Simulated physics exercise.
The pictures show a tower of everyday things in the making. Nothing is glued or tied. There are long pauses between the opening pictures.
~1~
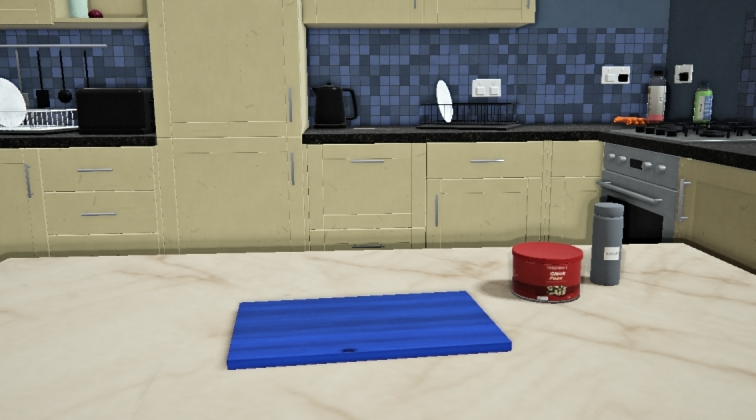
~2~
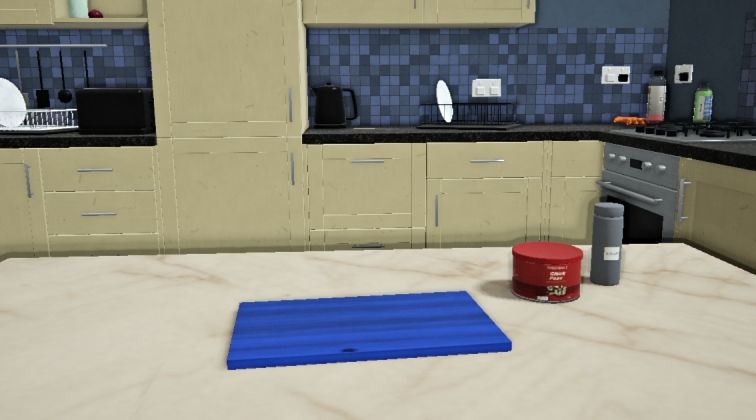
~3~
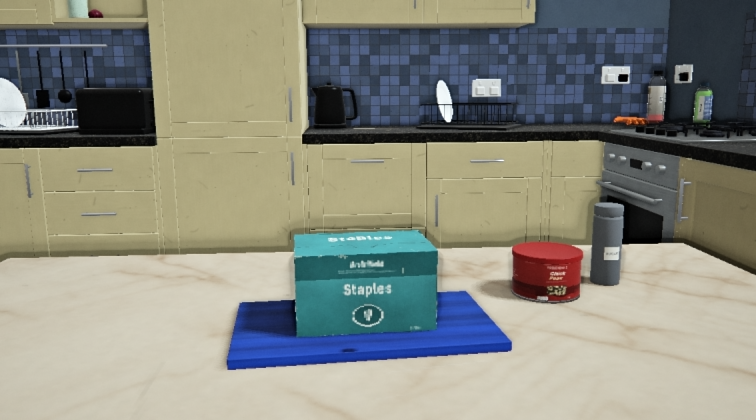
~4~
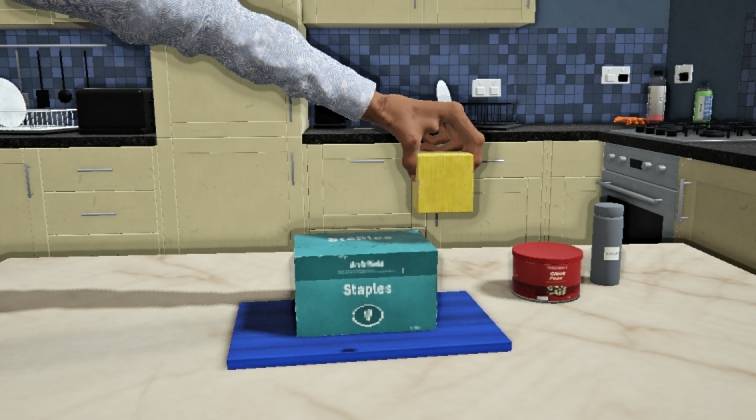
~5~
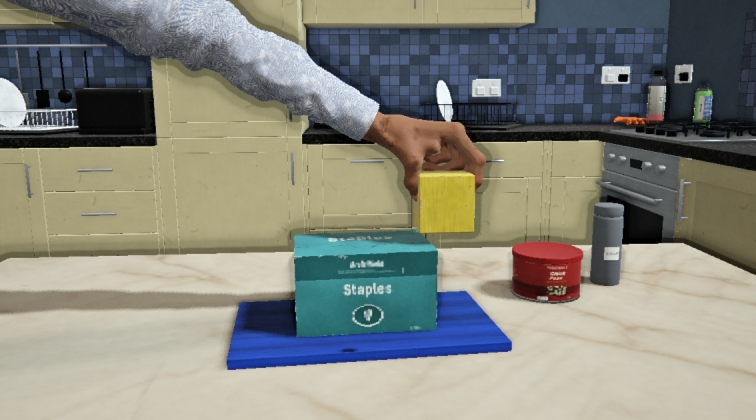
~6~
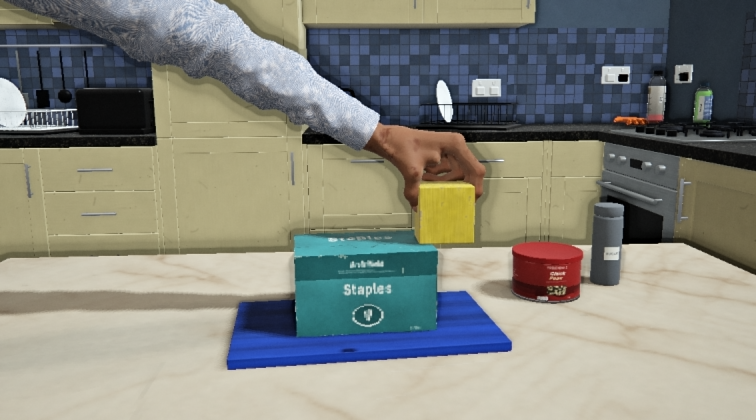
A turquoise box of staples appears on the blue board lying on a marble-patterned counter, beside a red tub and a grey container. Then a hand in a light patterned sleeve reaches in from the left, holding a yellow block, and lowers it slightly onto the box's right edge, still gripping it.
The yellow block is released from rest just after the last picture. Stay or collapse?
As it turns out, it gives way.
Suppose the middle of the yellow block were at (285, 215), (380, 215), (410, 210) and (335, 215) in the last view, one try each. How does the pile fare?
First, it gives way; second, it holds; third, it keeps its balance; fourth, it keeps its balance.
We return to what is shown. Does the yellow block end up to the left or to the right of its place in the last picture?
It goes to the right.
Then, 0.30 s after the last picture, yellow block now fallen.
Then, 0.40 s after the last picture, things are still on the move.
At rest, fallen, yellow block; the other 4 in place. Seen from the same camera at the end, yellow block near (477, 296). The pile loses its balance.
